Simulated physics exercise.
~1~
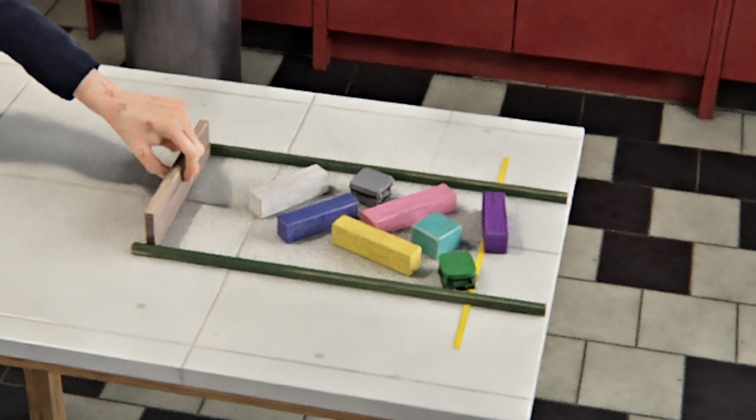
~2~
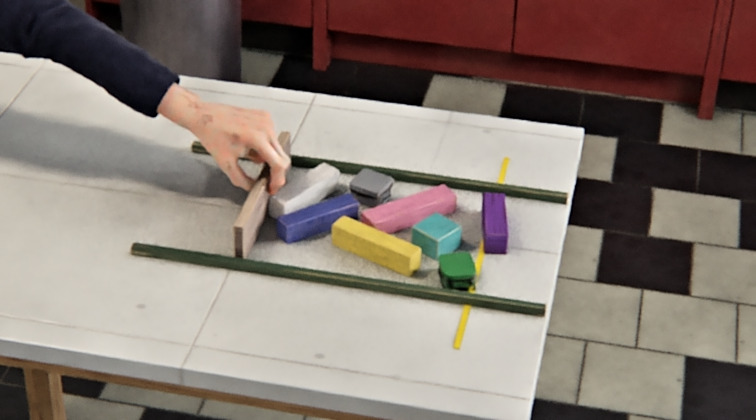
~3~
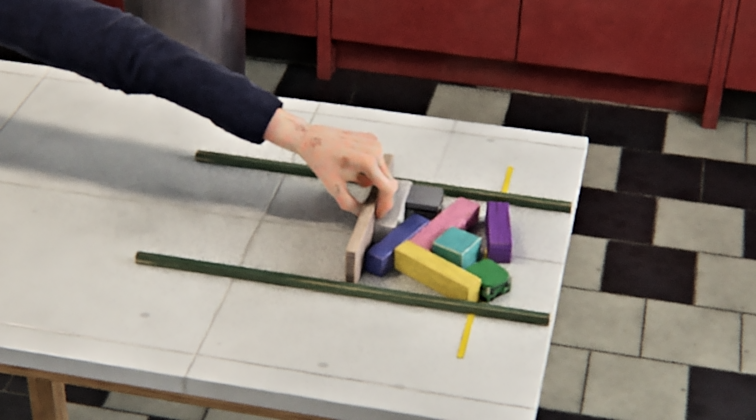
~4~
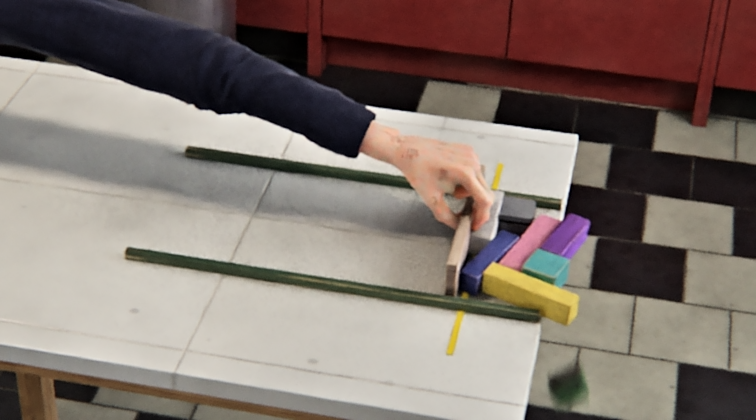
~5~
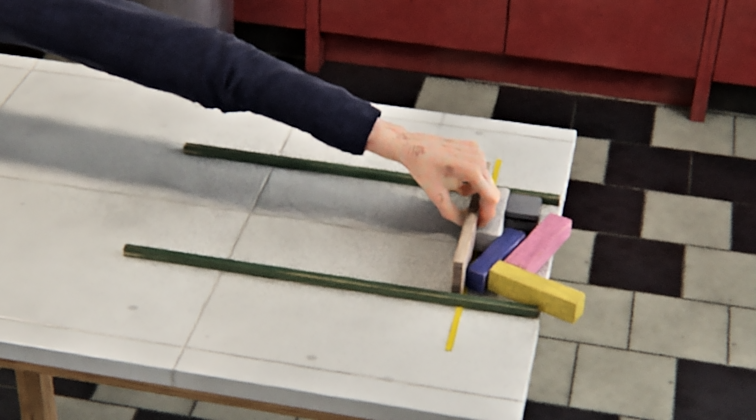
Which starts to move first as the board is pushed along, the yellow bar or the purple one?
The yellow bar starts to move first, shifting as the pieces bunch together. The purple bar only gets pushed later, as the board nears the tape.
A hand in a dark sleeve holds an upright wooden board on a pale table, seen from above at an angle, with red cabinets and a checkered floor behind. Between two dark green rods lie white, blue, yellow, pink and purple bars, with grey, turquoise and green blocks, near a yellow tape line. The board slides right, gathers the white bar, then bunches the pieces together. As it nears the tape, the green block drops off the right edge. The purple bar and turquoise block go too, while the board stops at the tape with the yellow and pink bars jutting over the edge.
